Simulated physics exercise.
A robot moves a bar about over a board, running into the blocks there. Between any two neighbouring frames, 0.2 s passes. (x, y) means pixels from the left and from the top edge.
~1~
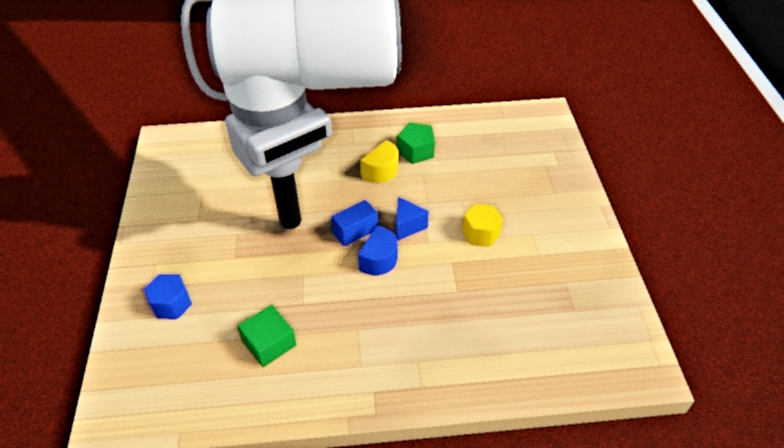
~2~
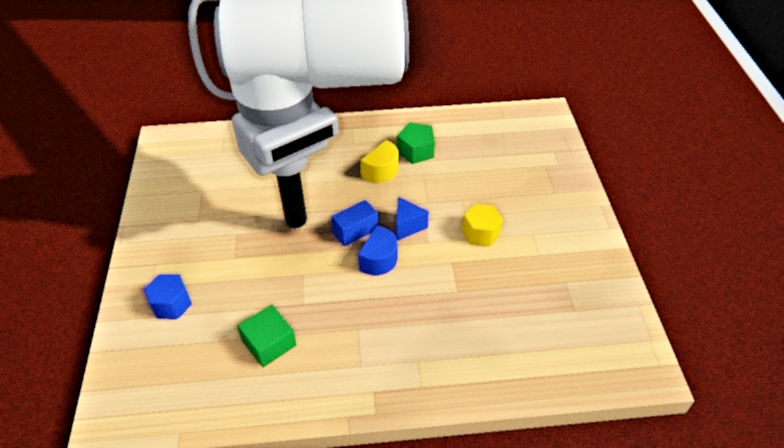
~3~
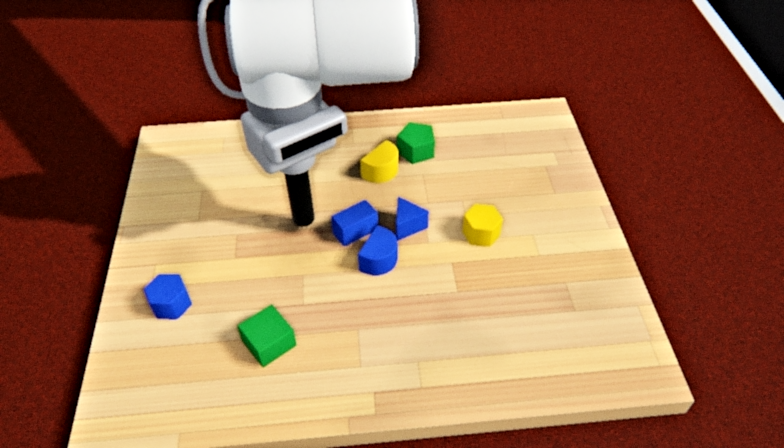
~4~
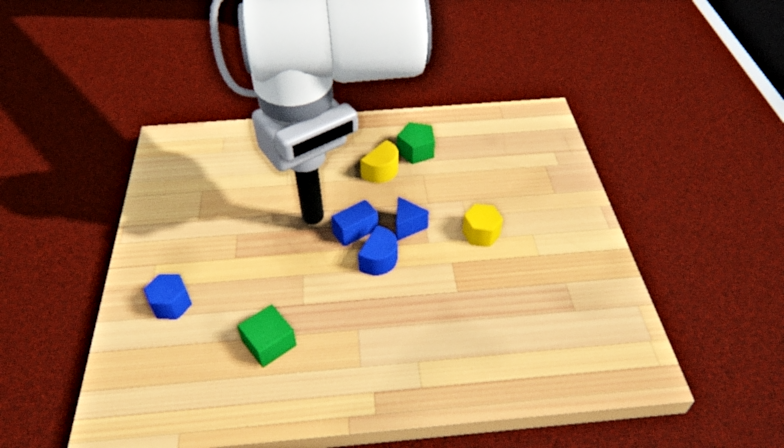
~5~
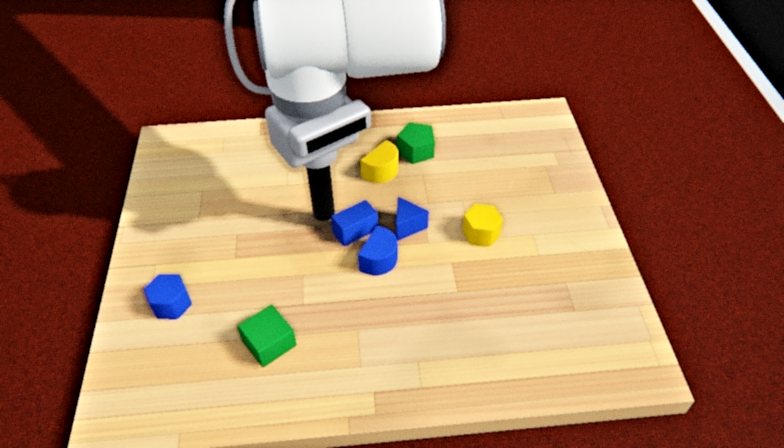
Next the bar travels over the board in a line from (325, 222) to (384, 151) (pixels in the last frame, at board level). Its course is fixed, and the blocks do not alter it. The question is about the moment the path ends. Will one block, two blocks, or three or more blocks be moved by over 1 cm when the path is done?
Going by the path, two of them shift by more than about 1 cm.
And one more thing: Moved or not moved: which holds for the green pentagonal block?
The green pentagonal block is moved.
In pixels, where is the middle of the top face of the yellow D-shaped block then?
For the centre of its top, I'd go with (412, 128).
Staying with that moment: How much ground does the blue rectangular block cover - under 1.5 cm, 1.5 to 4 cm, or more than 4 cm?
It will move less than 1.5 cm.
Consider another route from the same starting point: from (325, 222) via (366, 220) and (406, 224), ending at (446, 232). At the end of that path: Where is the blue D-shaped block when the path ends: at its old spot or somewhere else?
It is moved off its spot.
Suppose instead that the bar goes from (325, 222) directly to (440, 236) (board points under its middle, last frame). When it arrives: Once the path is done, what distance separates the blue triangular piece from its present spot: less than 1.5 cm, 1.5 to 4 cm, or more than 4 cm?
Over 4 cm.
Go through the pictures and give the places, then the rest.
The first frame shows bar's lower end at (291, 222); blue rectangular block at (354, 214); yellow D-shaped block at (382, 154); green pentagonal block at (417, 134).
The second frame shows bar at (296, 221); blocks still.
The third frame shows bar at (304, 220); blocks still.
The fourth frame shows bar at (313, 218); blocks still.
The fifth frame shows bar at (324, 214); blue rectangular block at (354, 214); yellow D-shaped block at (382, 154); green pentagonal block at (417, 134).
On the path given first. One third of the way, bar at (346, 189); nothing pushed yet.
Two thirds of the way, bar at (367, 165); yellow D-shaped block at (393, 145); green pentagonal block at (423, 131).
At the end, bar at (384, 143); blue rectangular block still; yellow D-shaped block at (412, 128), turned 35° clockwise; green pentagonal block at (447, 123), turned 35° clockwise.
